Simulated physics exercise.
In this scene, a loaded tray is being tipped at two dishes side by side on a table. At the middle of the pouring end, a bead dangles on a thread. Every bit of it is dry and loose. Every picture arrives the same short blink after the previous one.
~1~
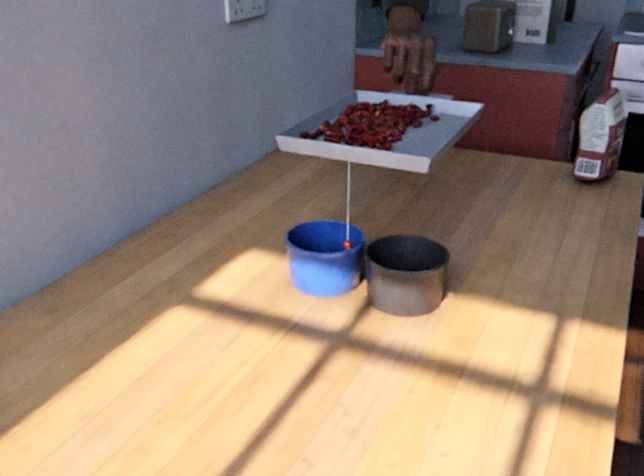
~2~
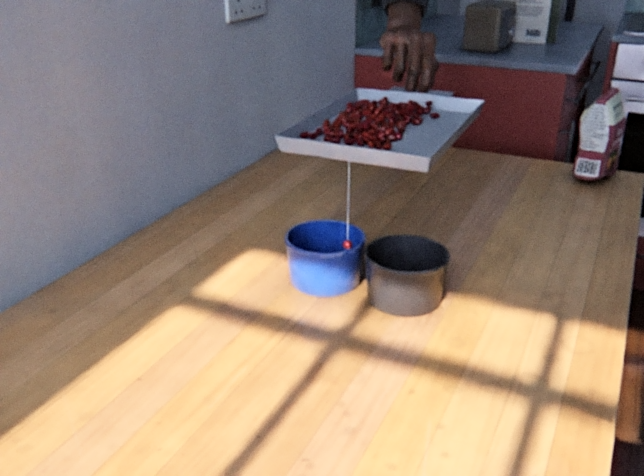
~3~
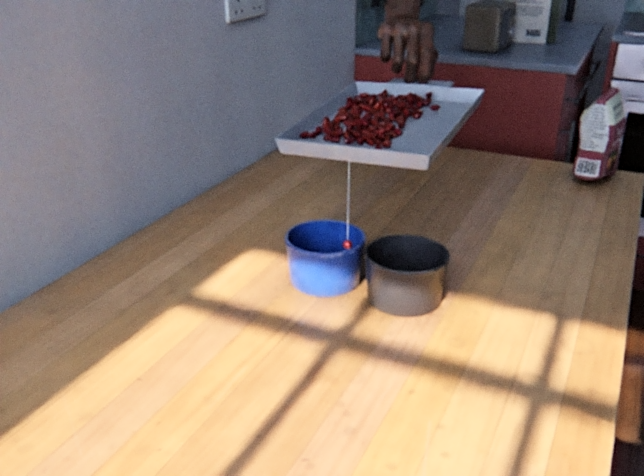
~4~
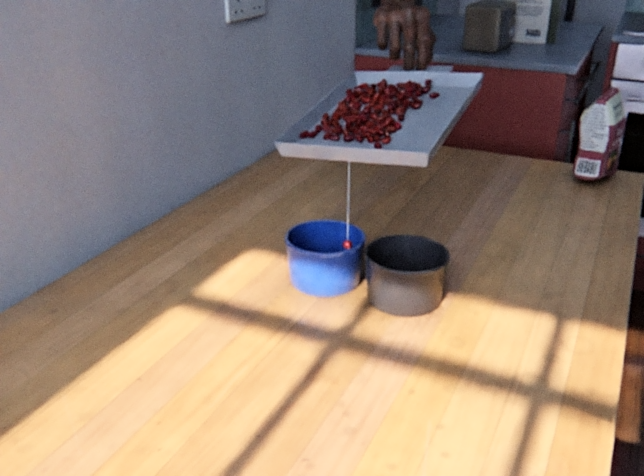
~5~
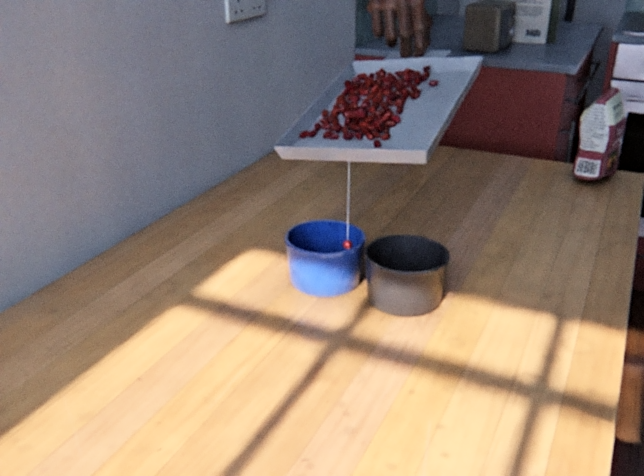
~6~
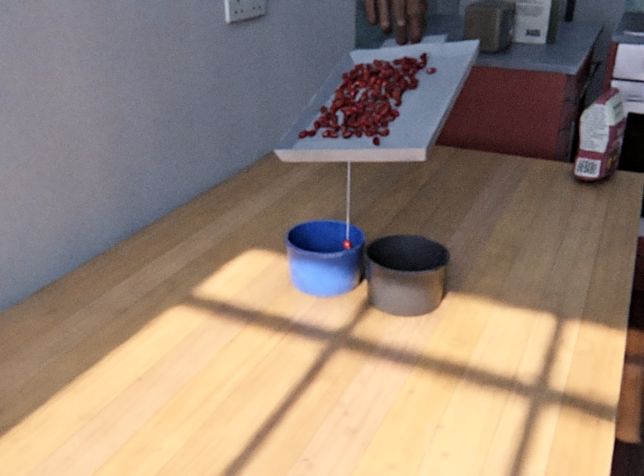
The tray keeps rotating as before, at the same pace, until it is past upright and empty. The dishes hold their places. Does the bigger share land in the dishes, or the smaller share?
Looks like the dishes end up with a minority of it in the end.
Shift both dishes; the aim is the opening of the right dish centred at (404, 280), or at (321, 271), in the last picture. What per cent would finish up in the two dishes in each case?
The first try yields 40% and the second yields 50%.
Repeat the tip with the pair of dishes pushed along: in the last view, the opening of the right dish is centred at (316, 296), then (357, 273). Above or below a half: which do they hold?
The first time it's lower than half, the second time higher than half.
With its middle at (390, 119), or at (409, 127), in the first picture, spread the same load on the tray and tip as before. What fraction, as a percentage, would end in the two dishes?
You'd get about 20 per cent first and about 20 per cent second.
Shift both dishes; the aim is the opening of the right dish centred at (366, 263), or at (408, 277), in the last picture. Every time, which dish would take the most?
In the first try it's the leftmost dish, and in the second it's the leftmost dish.
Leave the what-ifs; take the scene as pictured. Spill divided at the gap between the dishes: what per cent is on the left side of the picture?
Near 100 in a hundred.
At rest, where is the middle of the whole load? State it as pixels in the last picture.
Near (275, 296), more or less.
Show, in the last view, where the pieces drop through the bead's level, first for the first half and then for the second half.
Around (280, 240), followed by around (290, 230).
Shortly afterwards, tray tipped steeply; the whole lot on the tray.
Next, tray tipped right over; near a third on the tray; only a few in the left dish; near a quarter outside both; near a third in the air.
Some moments later, tray tipped past a quarter turn; near a quarter in the left dish; the bulk outside both.
In the end, tray tipped past a quarter turn; none at all in the right dish; near a quarter in the left dish; the bulk outside both.
